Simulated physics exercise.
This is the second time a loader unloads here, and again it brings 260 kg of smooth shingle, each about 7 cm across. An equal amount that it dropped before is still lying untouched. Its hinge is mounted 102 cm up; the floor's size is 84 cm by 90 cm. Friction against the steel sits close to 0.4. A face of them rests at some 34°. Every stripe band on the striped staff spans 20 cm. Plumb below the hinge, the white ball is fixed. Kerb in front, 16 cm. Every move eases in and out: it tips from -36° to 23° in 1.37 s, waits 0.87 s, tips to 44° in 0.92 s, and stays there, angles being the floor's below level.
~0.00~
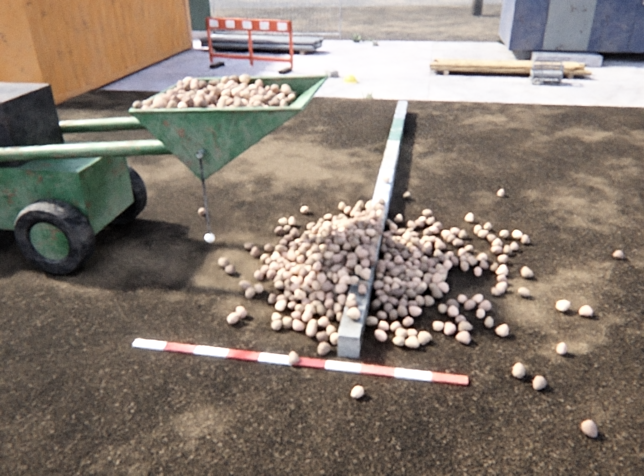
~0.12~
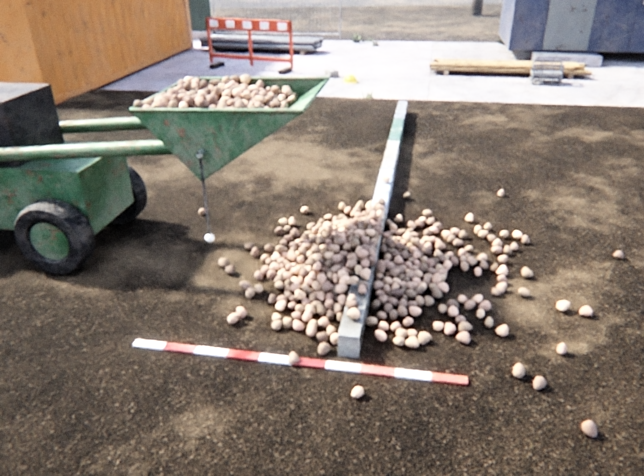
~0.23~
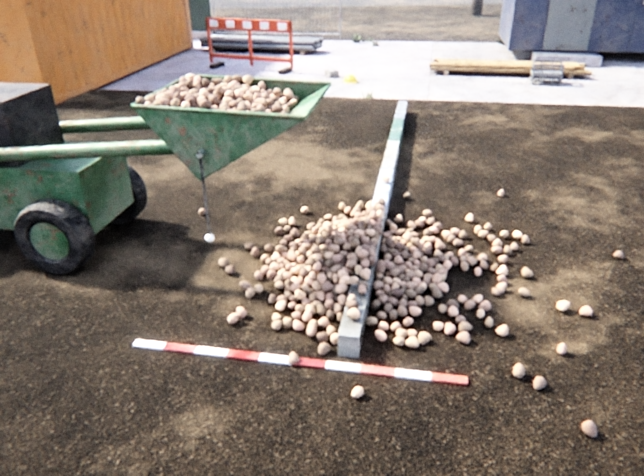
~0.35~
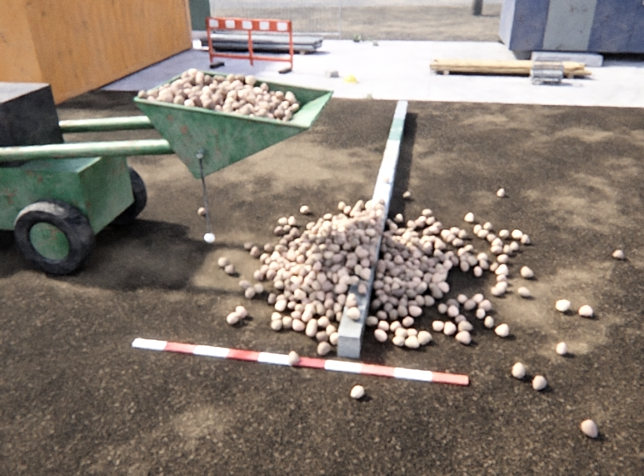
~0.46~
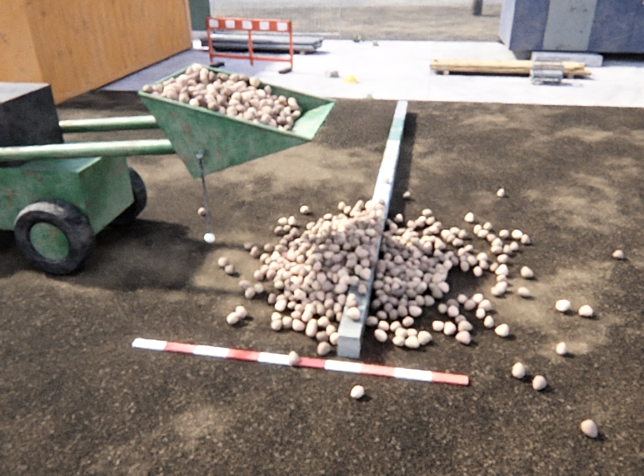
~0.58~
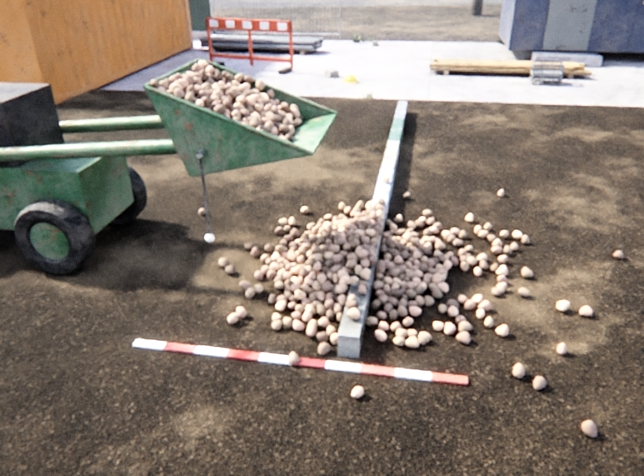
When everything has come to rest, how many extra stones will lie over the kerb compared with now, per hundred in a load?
About 45 per hundred.
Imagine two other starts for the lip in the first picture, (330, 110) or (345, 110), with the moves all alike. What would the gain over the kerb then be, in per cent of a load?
First place about 80 %, second about 95 %.
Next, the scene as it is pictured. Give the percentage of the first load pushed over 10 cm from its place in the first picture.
About 10 %.
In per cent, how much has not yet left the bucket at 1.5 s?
I'd say about 75 per cent.
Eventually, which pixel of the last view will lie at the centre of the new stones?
They end up centred around (359, 252).
After 1.0 s the floor is at 14°; in per cent of one load, 100 in the bucket, 67 on this side of the kerb, 34 over the kerb; the foremost stones are at (581, 300).
After 1.5 s the floor is at 23°; in per cent of one load, 76 in the bucket, 90 on this side of the kerb, 34 over the kerb; the foremost stones are at (581, 300).
After 3.6 s the floor is at 44°; in per cent of one load, 0 in the bucket, 122 on this side of the kerb, 79 over the kerb; the foremost stones are at (581, 300).
After 6.0 s the floor is at 44°; in per cent of one load, 0 in the bucket, 121 on this side of the kerb, 79 over the kerb; the foremost stones are at (581, 300). Net gain over the kerb, 45.
